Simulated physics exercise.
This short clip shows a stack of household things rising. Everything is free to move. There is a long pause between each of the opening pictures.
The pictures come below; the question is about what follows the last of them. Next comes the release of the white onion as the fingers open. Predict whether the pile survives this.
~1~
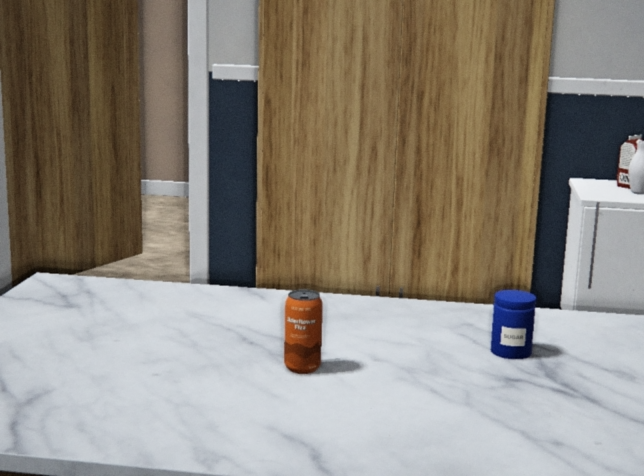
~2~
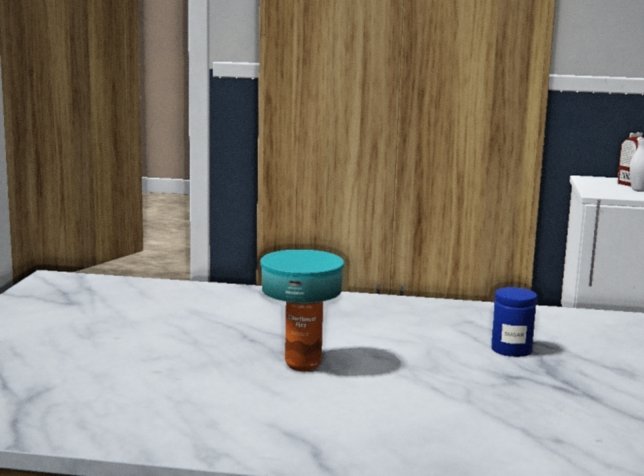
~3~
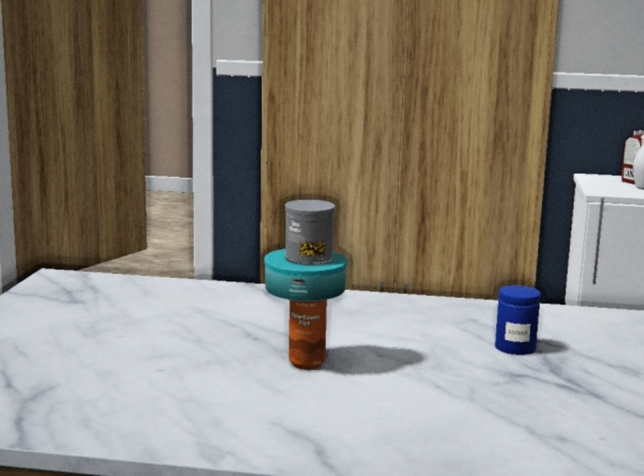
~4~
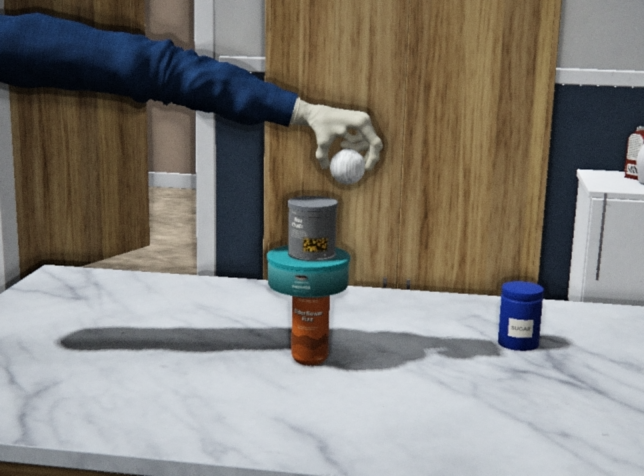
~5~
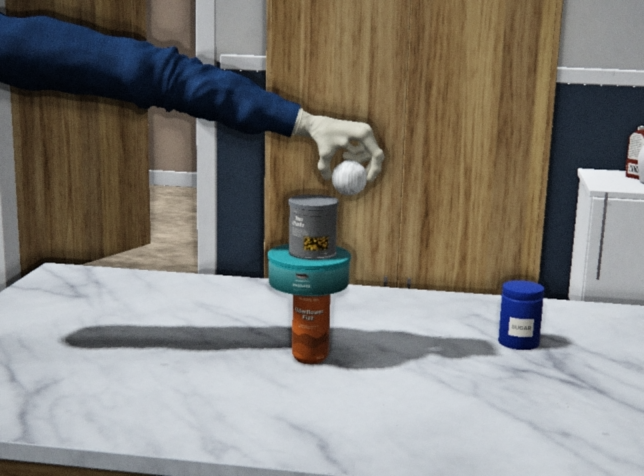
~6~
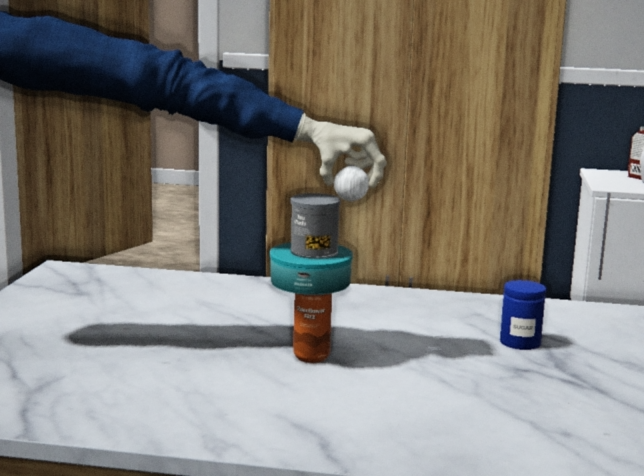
It does not remain steady.
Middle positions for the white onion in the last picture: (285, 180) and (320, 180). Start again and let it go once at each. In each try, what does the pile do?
Topples over, then stays standing.
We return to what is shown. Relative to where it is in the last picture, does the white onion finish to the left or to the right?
It goes to the right.
Then, 0.40 s on from there, white onion now fallen.
Then, 0.50 s on from there, things are still on the move.
In the end, fallen, white onion; the other 4 unmoved. At the end, from the last picture's camera, white onion near (480, 355). The pile loses its balance.
